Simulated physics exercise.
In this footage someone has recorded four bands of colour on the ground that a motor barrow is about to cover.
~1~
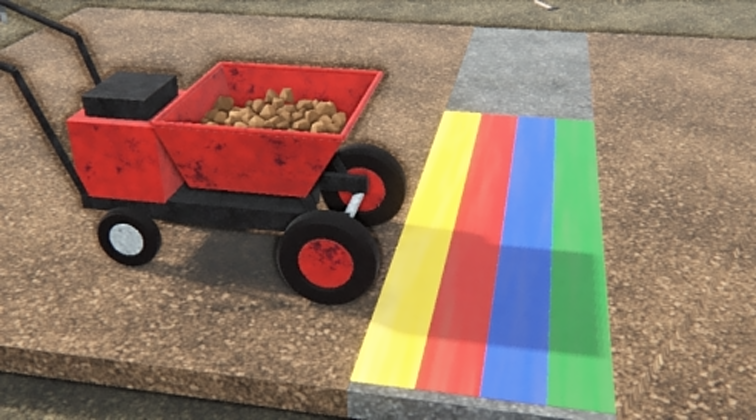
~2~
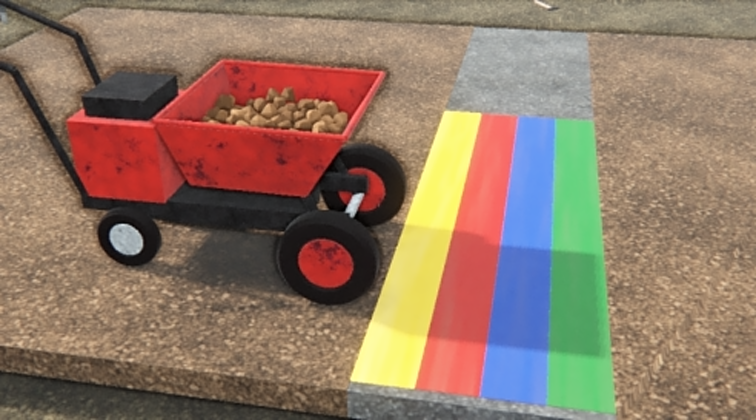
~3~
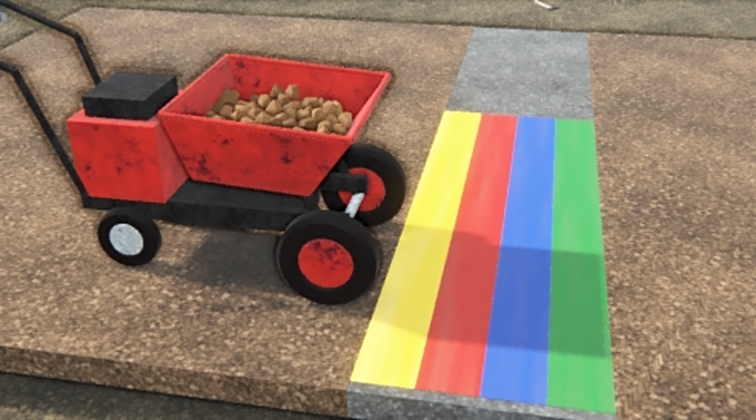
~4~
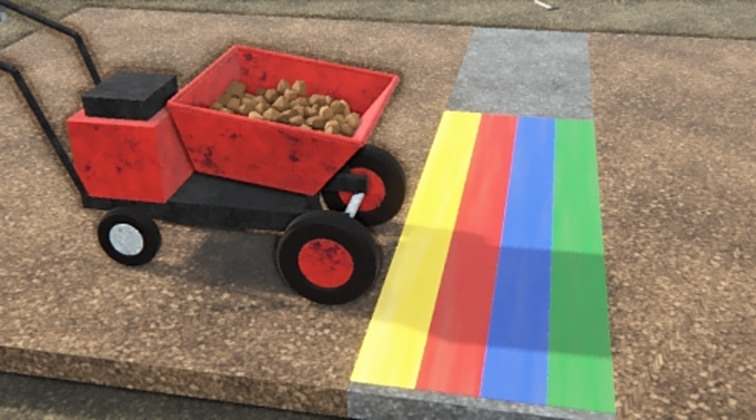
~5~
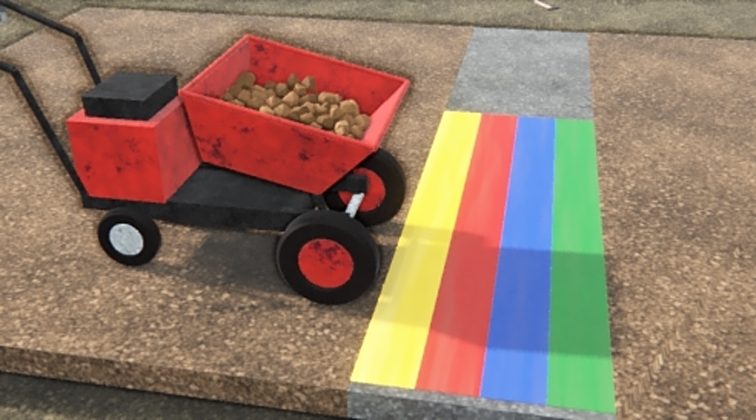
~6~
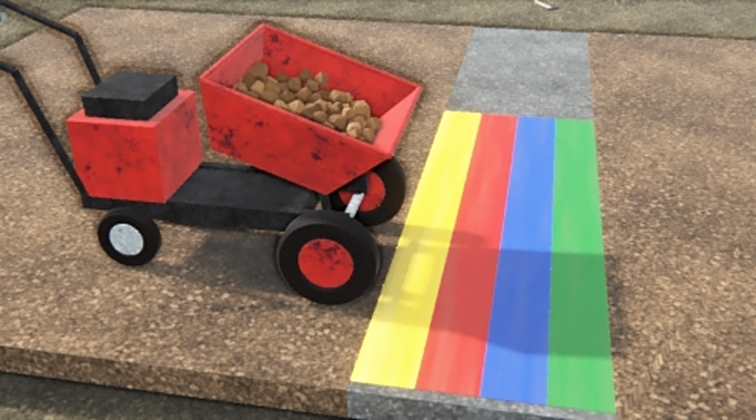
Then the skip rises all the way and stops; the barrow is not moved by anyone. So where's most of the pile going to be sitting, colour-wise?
Most of it sits on blue.
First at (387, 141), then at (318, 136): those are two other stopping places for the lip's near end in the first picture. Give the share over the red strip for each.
First position: Some 0 percent; second position: Some 40 percent.
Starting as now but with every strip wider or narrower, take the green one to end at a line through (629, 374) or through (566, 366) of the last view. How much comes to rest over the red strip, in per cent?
About 30 and 10 per cent.
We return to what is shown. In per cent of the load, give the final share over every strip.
The yellow strip gets close to 0, the red strip close to 25, the blue strip close to 40 and the green strip close to 25.
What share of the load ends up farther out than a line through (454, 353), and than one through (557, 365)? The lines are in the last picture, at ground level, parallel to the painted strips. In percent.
Close to 90 % and 20 %, in that order.
Just after the last frame, skip tipped steeply; every one in the skip.
A moment on, skip tipped right over; the larger part in the skip; about a tenth over the red strip; about a tenth over the blue strip.
Further on, skip tipped right over; about a tenth in the skip; roughly a quarter over the red strip; roughly half over the blue strip; roughly a quarter over the green strip; just a few off the paint.
When it is over, skip tipped right over; just a few in the skip; just a few over the yellow strip; roughly a quarter over the red strip; roughly a third over the blue strip; roughly a quarter over the green strip; about a tenth off the paint.
